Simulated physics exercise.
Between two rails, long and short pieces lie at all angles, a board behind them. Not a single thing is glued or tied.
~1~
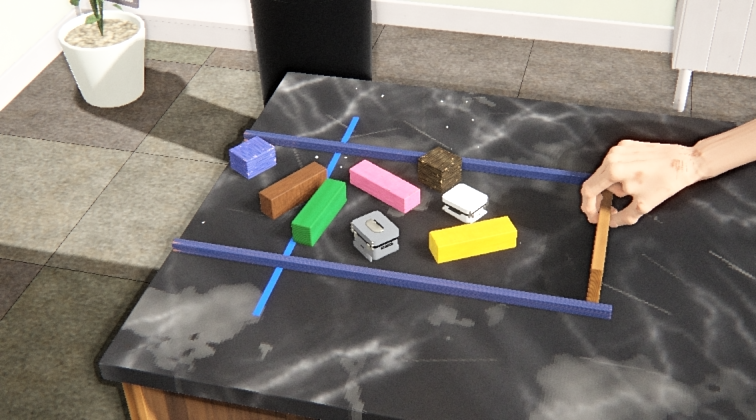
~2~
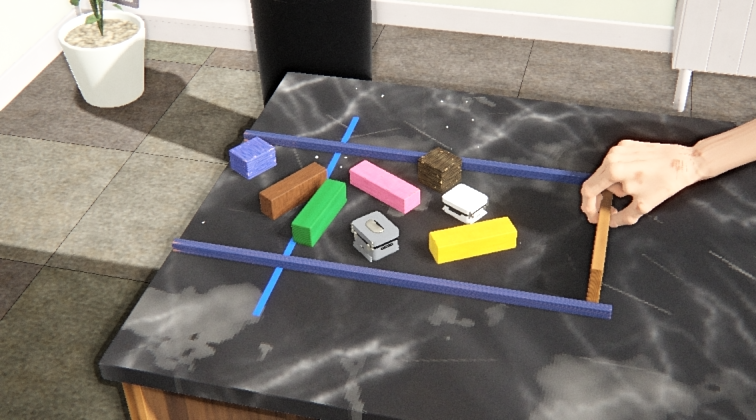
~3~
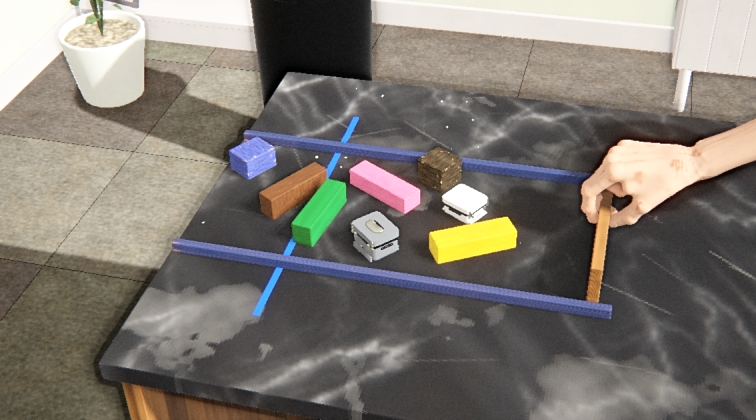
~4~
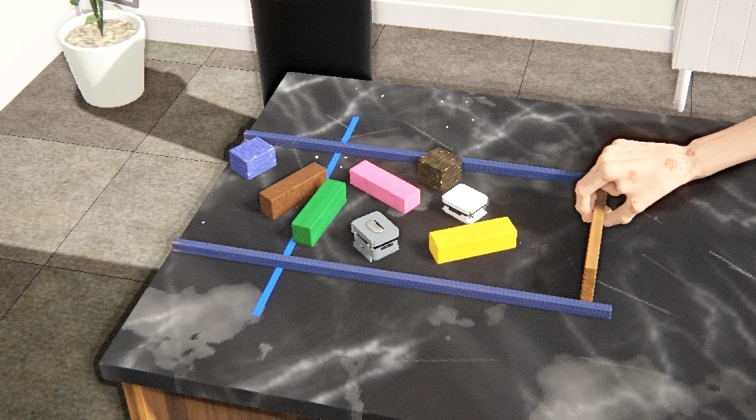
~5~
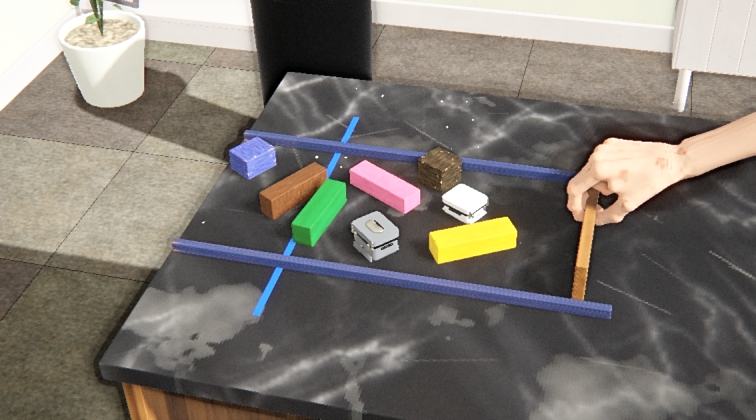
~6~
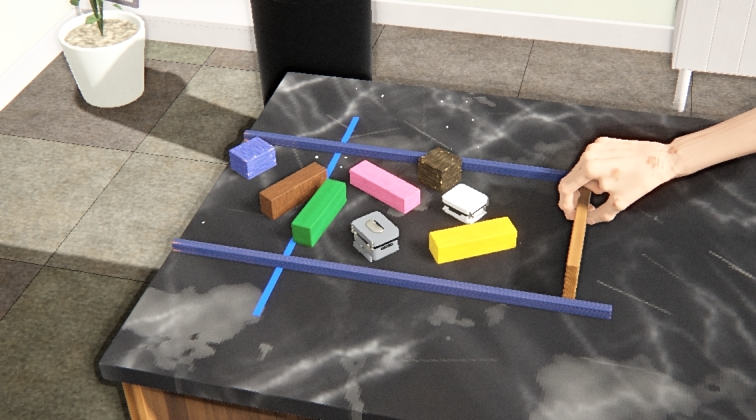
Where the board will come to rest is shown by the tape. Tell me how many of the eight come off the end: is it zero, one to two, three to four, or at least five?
It is zero.
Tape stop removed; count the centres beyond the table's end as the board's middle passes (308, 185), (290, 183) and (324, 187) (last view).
Per position: 0 / 1 / 0.
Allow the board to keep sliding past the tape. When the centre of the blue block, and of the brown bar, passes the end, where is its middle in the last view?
I'd say about (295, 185) for the first one and about (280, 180) for the second.
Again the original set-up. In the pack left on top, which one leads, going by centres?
That would be the blue block.
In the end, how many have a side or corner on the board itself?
That number would be 3.
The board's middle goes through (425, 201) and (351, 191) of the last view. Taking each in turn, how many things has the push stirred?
First 5 and then 7.
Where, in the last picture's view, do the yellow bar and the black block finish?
In order, first (286, 223), then (314, 159).
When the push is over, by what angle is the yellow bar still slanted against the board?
Roughly 0°.
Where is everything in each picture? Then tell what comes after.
In the first frame, blue block (253, 158); brown bar (294, 190); green stick (320, 212); board (603, 226); tape (312, 204).
In the second frame, brown bar (294, 190); black block (440, 170).
In the third frame, green stick (320, 212); board (603, 226).
In the fourth frame, blue block (253, 158); white case (465, 206).
In the fifth frame, brown bar (294, 190); pink bar (384, 187).
In the sixth frame, blue block (253, 158); brown bar (294, 190); green stick (320, 212); board (581, 222); tape (312, 204).
A little later, none off yet; blue block at rest near (253, 158); brown bar at rest near (294, 190); green stick at rest near (320, 212).
When it is over, the number that fall off is zero.
